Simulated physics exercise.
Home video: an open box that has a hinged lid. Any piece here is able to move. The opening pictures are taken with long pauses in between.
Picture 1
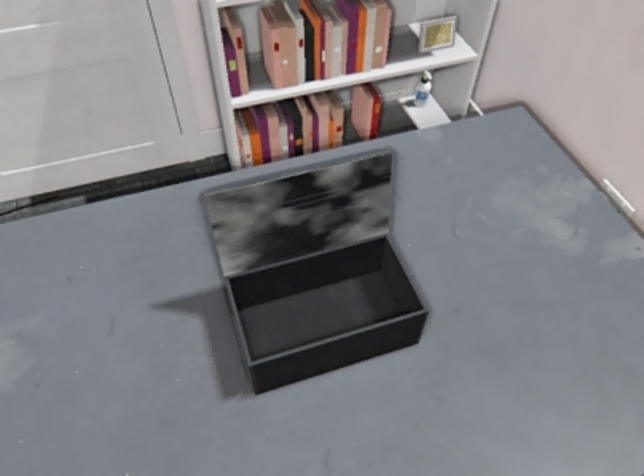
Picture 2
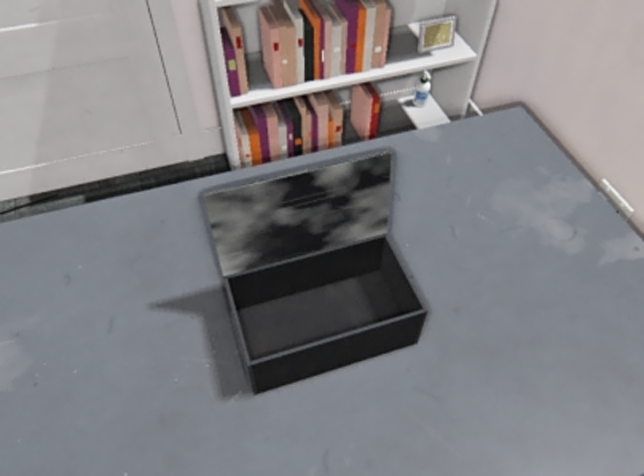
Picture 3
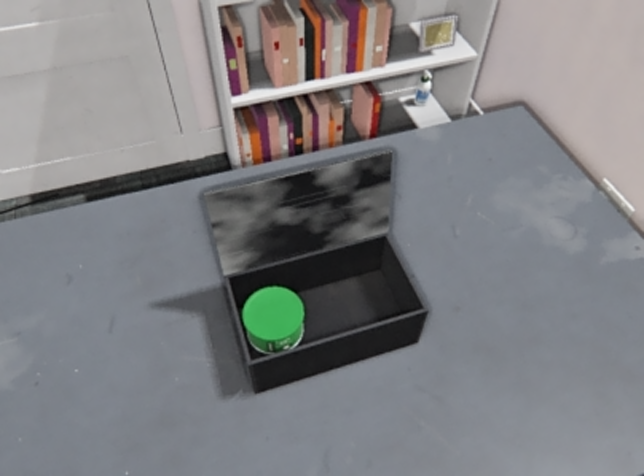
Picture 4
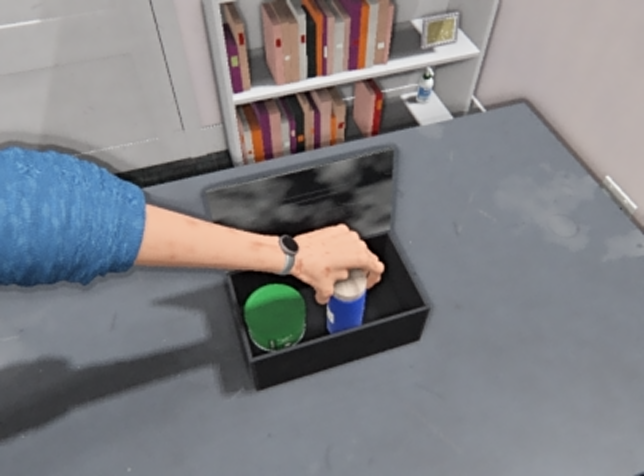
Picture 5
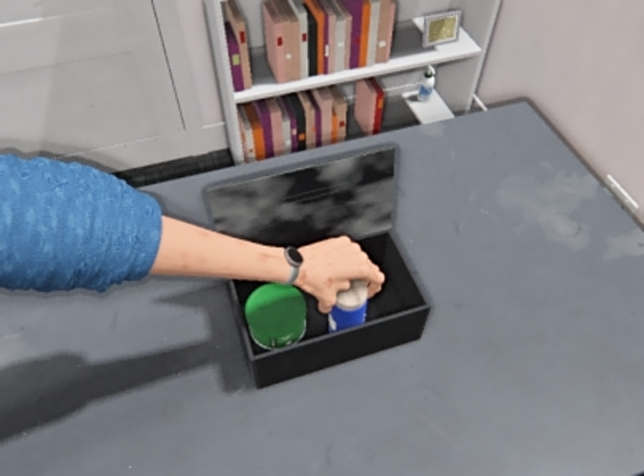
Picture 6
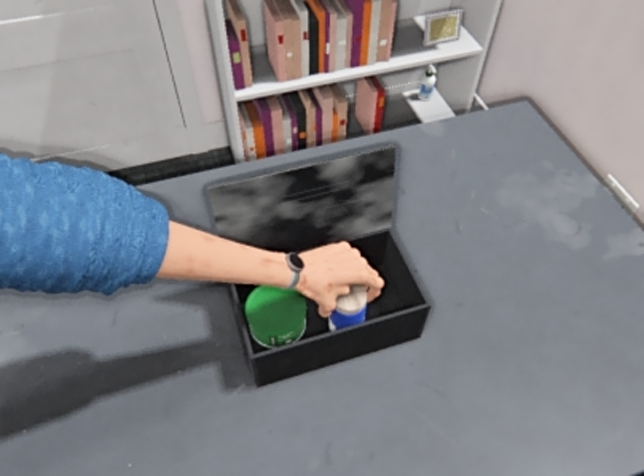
Green-lidded tub appearing in an open black box, then a hand lowering a blue jar in beside it on the right.
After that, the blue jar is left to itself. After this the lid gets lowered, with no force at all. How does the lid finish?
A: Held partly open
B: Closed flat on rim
A.
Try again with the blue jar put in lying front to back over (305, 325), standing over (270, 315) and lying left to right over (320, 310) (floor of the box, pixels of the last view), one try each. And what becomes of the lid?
Going in order, the lid comes down all the way, then is left partly open, then comes down all the way.
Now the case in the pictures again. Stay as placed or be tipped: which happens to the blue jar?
Result: It remains as it was set.
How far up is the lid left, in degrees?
Some 18°.
Then, 1.30 s after the last picture, lid 81° above the rim.
Then, 1.70 s after the last picture, lid 44° above the rim.
Then, 2.50 s after the last picture, lid 18° above the rim.
At rest, lid 18° above the rim; both in place. Seen from the same camera at the end, blue jar near (347, 316).
